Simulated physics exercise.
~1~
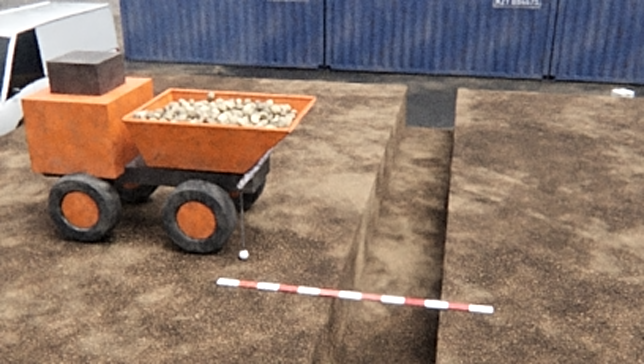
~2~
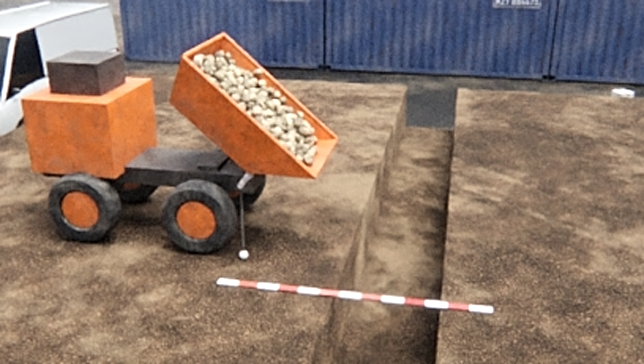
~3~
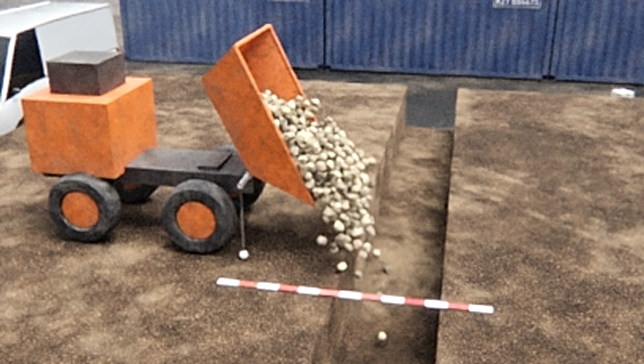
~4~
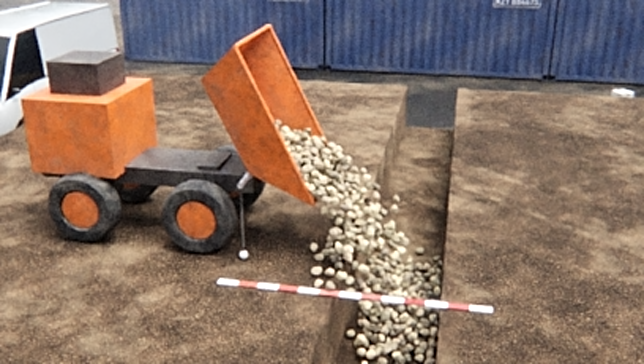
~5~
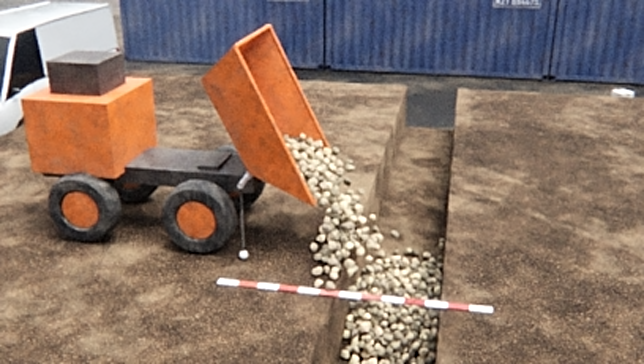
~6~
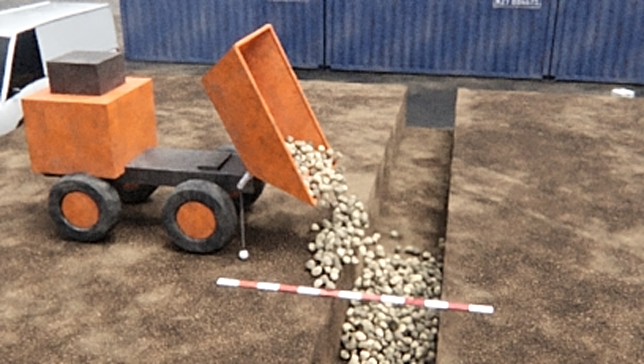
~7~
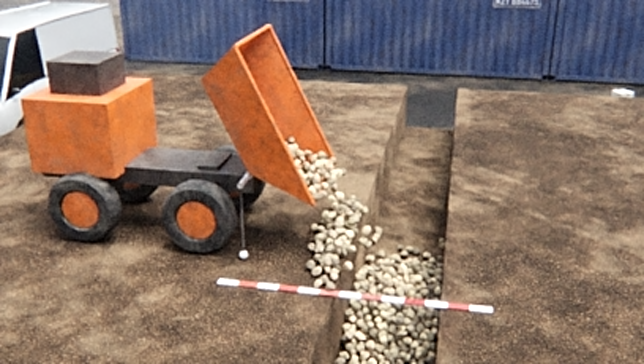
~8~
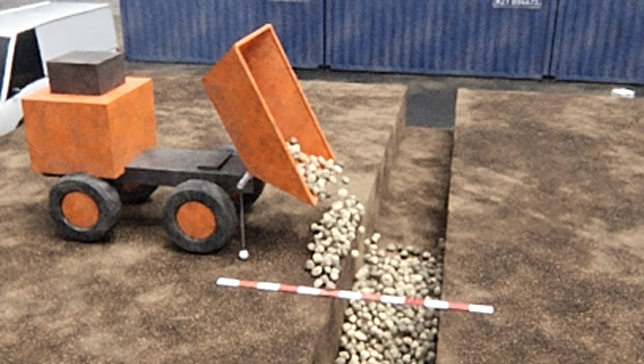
An orange site dumper with black wheels stands on brown ground at the left, seen from the side and slightly above, its skip heaped with pale stones. A straight-sided trench lies to its right, with a red and white staff across it, a white van at the far left and blue containers behind. The skip tips up steeply towards the trench, and the stones slide out over its lip. They pour down quickly, filling much of the near trench, then slow. Finally most lie in the trench, some rest on its near edge, and a few remain in the raised skip.
